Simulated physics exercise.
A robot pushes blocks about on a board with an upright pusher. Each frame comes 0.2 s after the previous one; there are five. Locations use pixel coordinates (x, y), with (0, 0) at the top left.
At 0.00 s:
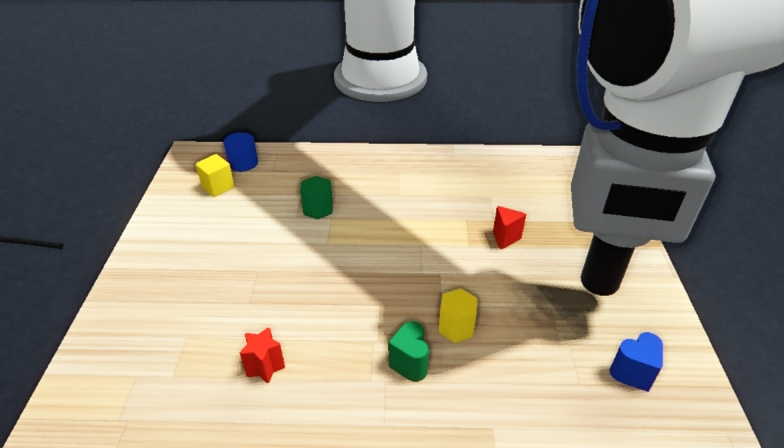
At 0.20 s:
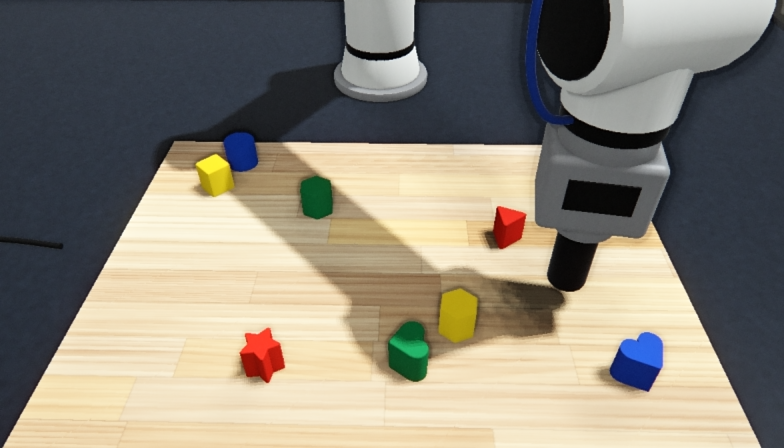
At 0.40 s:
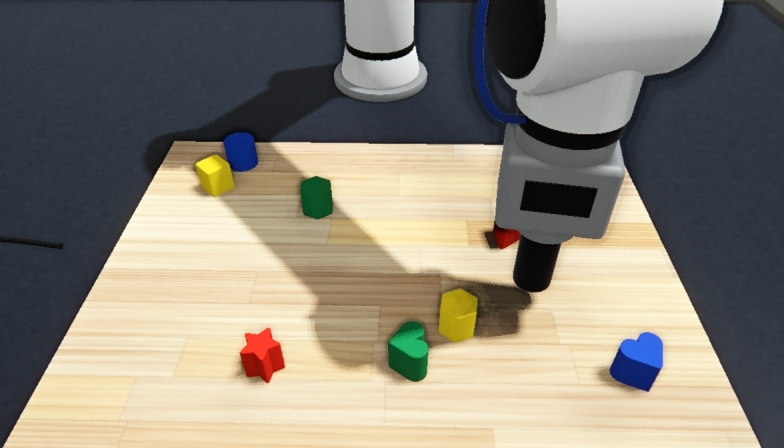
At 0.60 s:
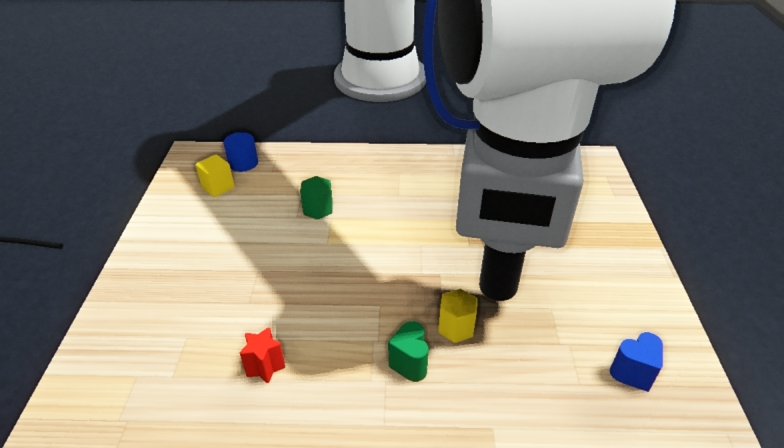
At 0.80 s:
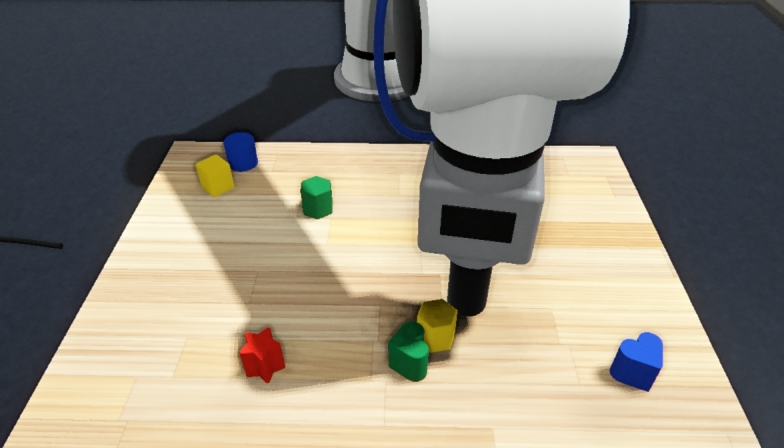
A white and grey robot arm with a black upright pusher reaches over a pale wooden board on a dark surface, seen from a fixed, raised view. A yellow six-sided block and green heart sit near the centre, a red star lower left, a blue heart lower right, and other coloured blocks farther back. The pusher glides left, passing before a red block, then nudges the yellow block leftward against the still green heart.
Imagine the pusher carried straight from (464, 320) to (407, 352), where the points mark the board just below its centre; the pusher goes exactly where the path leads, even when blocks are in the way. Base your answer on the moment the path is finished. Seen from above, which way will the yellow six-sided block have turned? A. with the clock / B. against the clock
Choice A: With the clock.
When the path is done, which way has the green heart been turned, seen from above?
It is turned anticlockwise.
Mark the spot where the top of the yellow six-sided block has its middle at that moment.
Near (370, 338).
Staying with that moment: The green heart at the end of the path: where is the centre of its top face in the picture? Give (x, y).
It should be at about (370, 368).
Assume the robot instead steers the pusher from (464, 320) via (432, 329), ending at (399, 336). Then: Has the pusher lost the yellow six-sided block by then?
No
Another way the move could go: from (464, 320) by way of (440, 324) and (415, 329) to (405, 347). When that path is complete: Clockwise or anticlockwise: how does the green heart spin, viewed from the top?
From the top: Counterclockwise.
On the path given first. Halfway along, pusher (437, 320); green heart (389, 350), turned 65° anticlockwise; yellow six-sided block (402, 324), turned 25° clockwise.
At the end, pusher (407, 336); green heart (370, 368), turned 80° anticlockwise; yellow six-sided block (370, 338), turned 20° clockwise.
